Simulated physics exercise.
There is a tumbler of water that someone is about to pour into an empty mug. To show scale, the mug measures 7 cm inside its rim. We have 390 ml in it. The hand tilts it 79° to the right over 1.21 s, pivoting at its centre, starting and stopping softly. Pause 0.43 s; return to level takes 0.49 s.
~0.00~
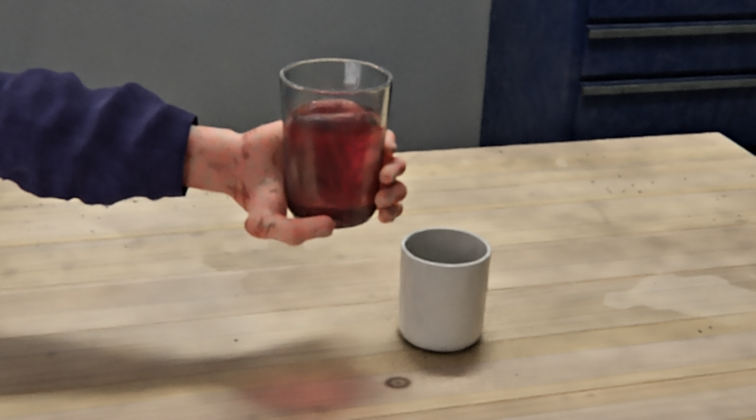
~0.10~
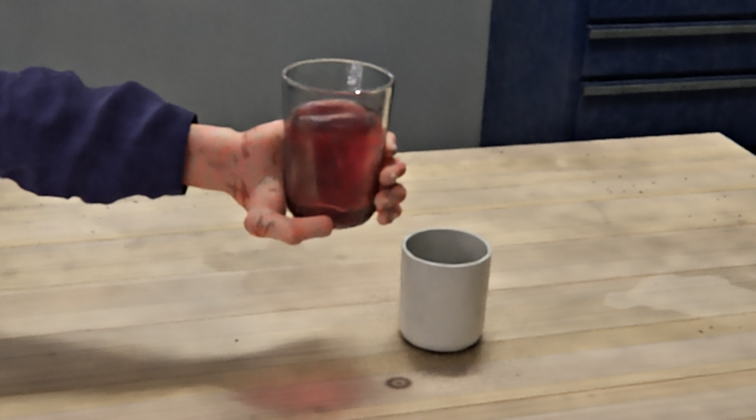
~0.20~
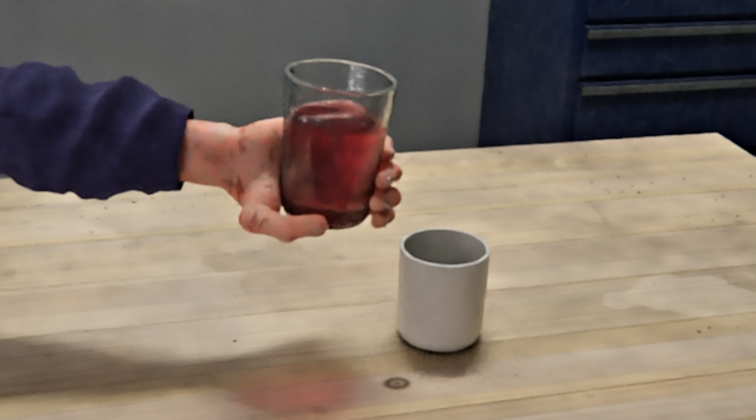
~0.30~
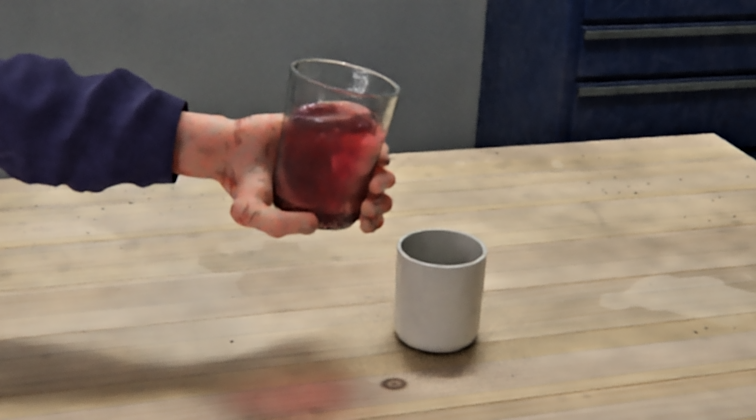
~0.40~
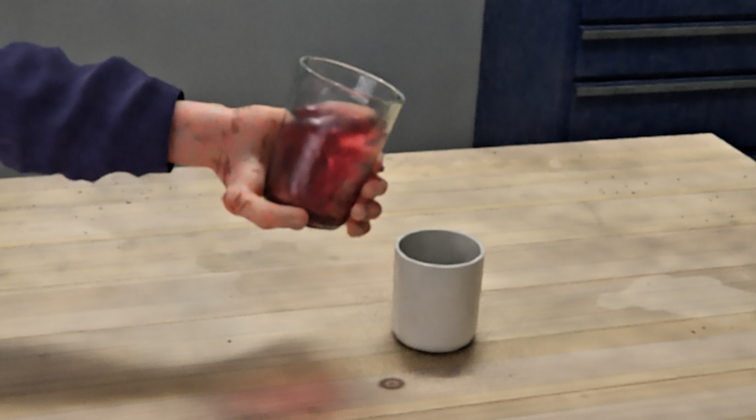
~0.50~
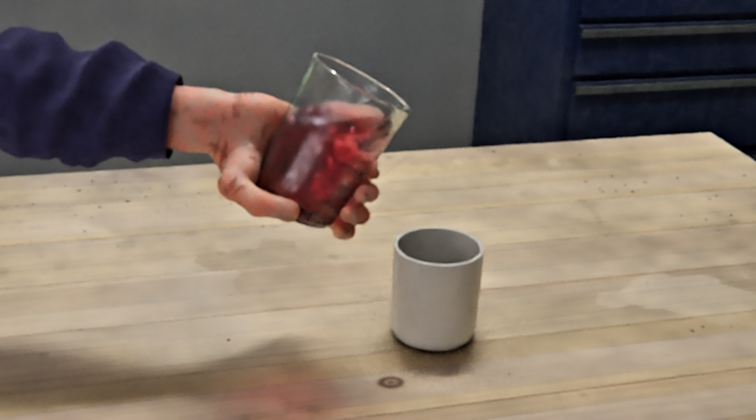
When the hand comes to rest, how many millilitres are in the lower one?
About 280 ml.
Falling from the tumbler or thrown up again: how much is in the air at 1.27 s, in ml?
Roughly 50 ml.
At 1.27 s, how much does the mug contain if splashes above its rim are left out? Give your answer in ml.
About 150 ml.
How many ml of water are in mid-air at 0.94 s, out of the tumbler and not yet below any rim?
Roughly 35 ml at that time.
Then, 0.94 s in, the tilt is 70° and the mug has 15 ml, the tumbler 335 ml, and 0 ml is on the table top.
Then, 1.27 s in, the tilt is 79° and the mug has 145 ml, the tumbler 190 ml, and 0 ml is on the table top.
Then, 1.61 s in, the tilt is 79° and the mug has 250 ml, the tumbler 115 ml, and 5 ml is on the table top.
Then, 1.98 s in, the tilt is 16° and the mug has 280 ml, the tumbler 100 ml, and 5 ml is on the table top.
Finally, the mug has 280 ml, the tumbler 100 ml, and 5 ml is on the table top.
